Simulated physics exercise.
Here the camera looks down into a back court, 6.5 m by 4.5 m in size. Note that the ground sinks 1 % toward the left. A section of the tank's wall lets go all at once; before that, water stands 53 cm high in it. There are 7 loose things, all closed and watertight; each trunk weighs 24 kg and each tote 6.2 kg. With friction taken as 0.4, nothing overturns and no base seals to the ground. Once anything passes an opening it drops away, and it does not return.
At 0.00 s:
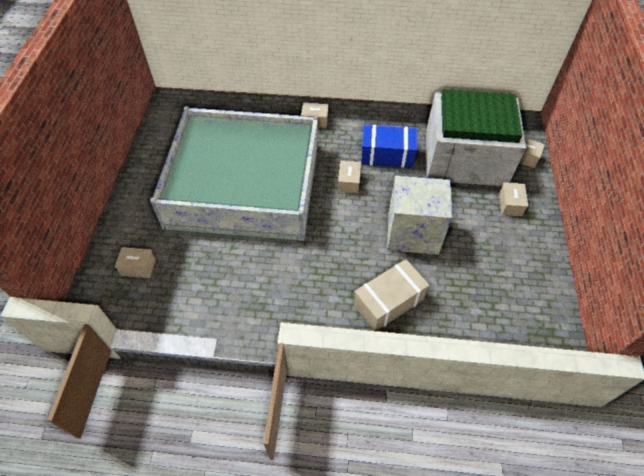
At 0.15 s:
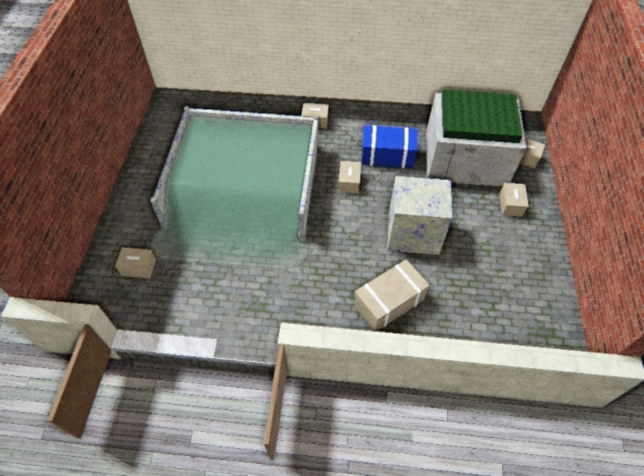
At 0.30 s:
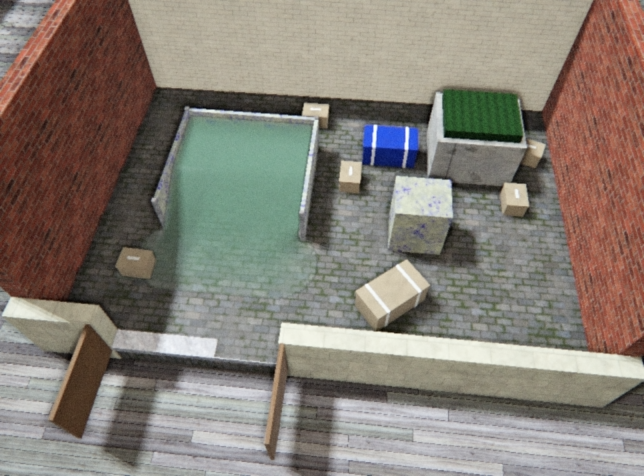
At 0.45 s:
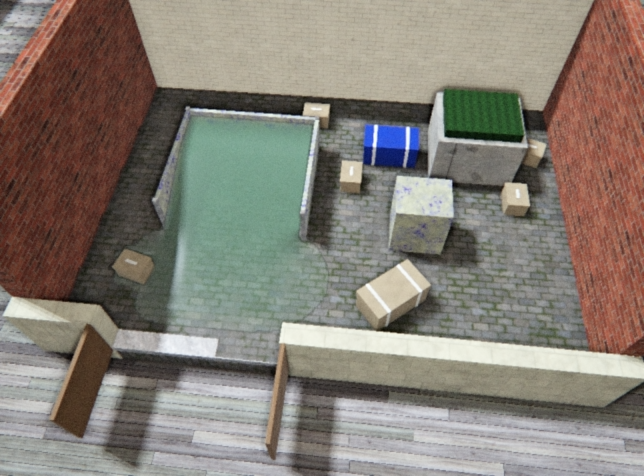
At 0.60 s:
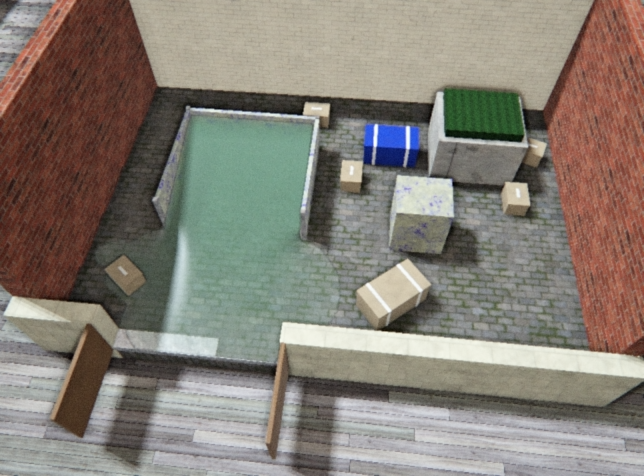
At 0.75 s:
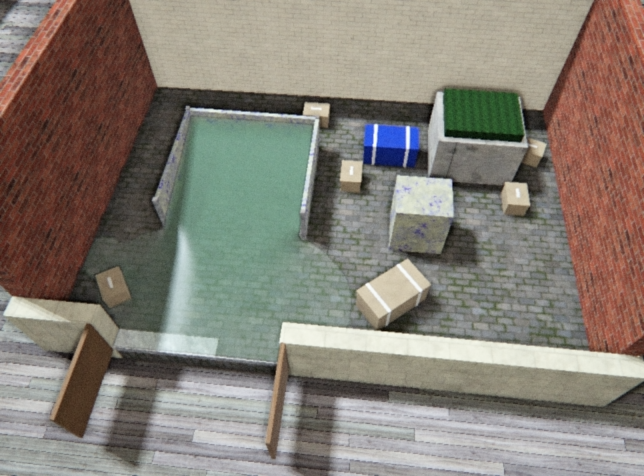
Back court seen from above, a tank's front wall giving way, greenish water spreading toward the gateway and shifting one small box.
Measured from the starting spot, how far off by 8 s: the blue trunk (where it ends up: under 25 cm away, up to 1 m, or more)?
It remains in place.
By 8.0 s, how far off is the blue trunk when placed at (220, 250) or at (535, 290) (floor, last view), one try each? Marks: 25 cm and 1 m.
Respectively: It is shoved a long way; it rests almost unmoved.
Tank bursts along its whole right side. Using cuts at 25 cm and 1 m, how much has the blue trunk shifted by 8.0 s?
From there, the blue trunk gets swept far.
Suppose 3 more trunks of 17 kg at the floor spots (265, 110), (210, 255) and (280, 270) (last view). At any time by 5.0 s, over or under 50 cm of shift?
Taking them in order: Not far enough, far enough and far enough.
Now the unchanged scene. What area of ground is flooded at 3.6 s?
Roughly 16 m2 of it is wet.
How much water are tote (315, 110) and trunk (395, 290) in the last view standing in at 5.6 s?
0 and 2 cm.
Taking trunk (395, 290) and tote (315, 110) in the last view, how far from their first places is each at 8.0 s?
Taken in order, the shifts are 20 cm and 0 cm.
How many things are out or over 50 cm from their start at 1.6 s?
Tally: 1.
After 1.6 s the blue trunk is near (392, 137), 0.0 m from its start, aground; 0 of 7 are out; 1 afloat.
After 3.6 s the blue trunk is near (392, 137), 0.0 m from its start, aground; 0 of 7 are out; 0 afloat.
After 5.6 s the blue trunk is near (392, 137), 0.0 m from its start, aground; 0 of 7 are out; 0 afloat.
After 8.0 s the blue trunk is near (392, 137), 0.0 m from its start, aground; 0 of 7 are out; 0 afloat.
